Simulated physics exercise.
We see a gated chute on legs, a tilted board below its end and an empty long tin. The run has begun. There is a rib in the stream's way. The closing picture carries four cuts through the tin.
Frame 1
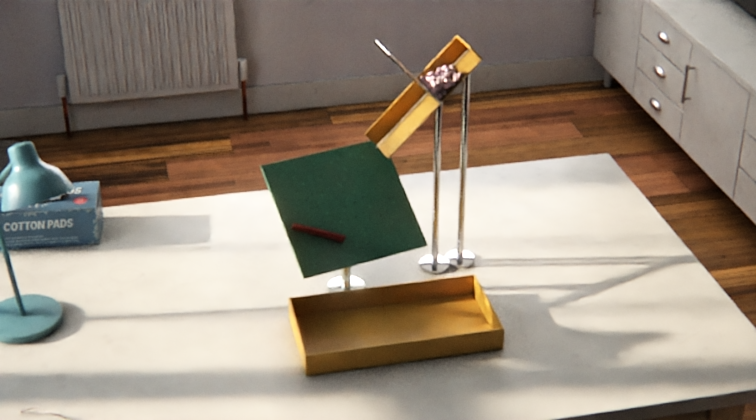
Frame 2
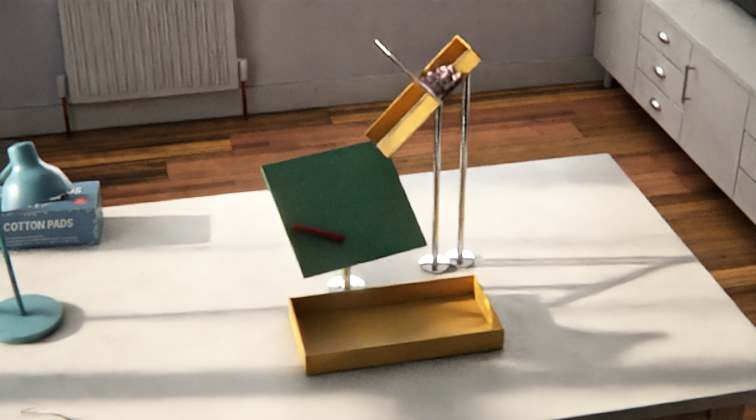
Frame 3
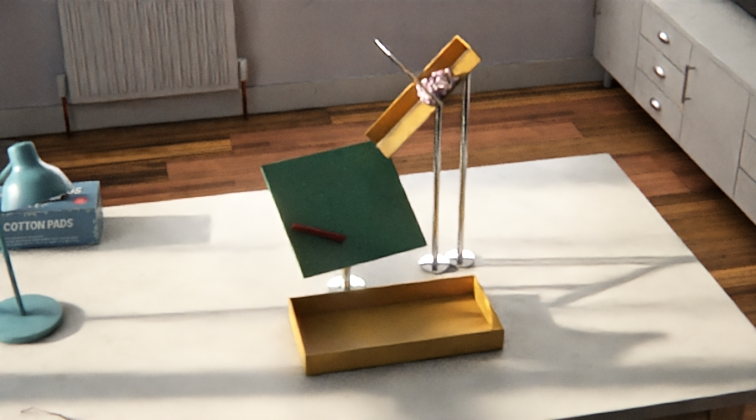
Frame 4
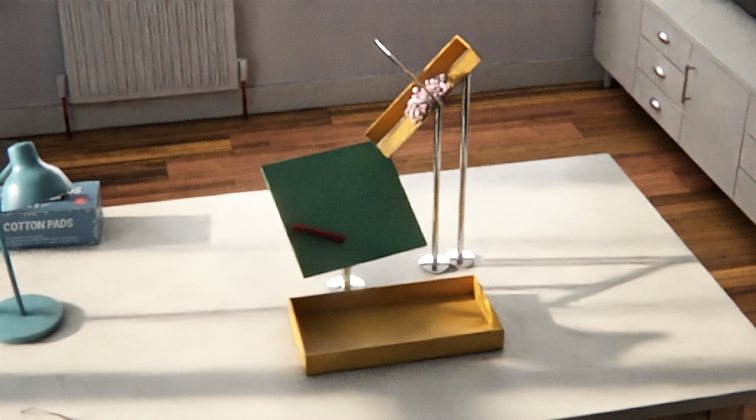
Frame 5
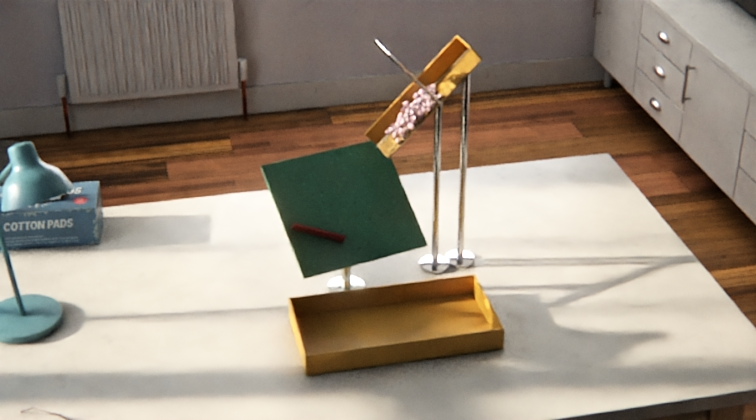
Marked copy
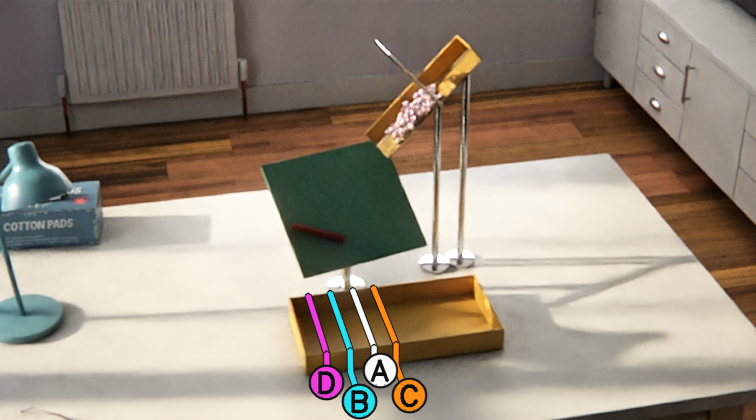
A tilted green board with a dark red rib stood above an empty yellow tin on a table, while a clump of small pinkish beads slid down the raised yellow chute, stretching out toward its lower end.
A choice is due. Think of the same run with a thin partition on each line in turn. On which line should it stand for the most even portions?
Choose C.
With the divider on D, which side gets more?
The right side.
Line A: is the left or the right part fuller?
The right side.
On the marked copy, line A crosses the front rim at (373, 346); line B crosses the front rim at (349, 349); line C crosses the front rim at (395, 343); line D crosses the front rim at (326, 352).
For line A, of what is caught, a small share on the left of the divider, all but a few on the right.
For line B, of what is caught, none at all on the left of the divider, the whole lot on the right.
For line C, of what is caught, close to a third on the left of the divider, close to two thirds on the right.
For line D, of what is caught, none at all on the left of the divider, the whole lot on the right.
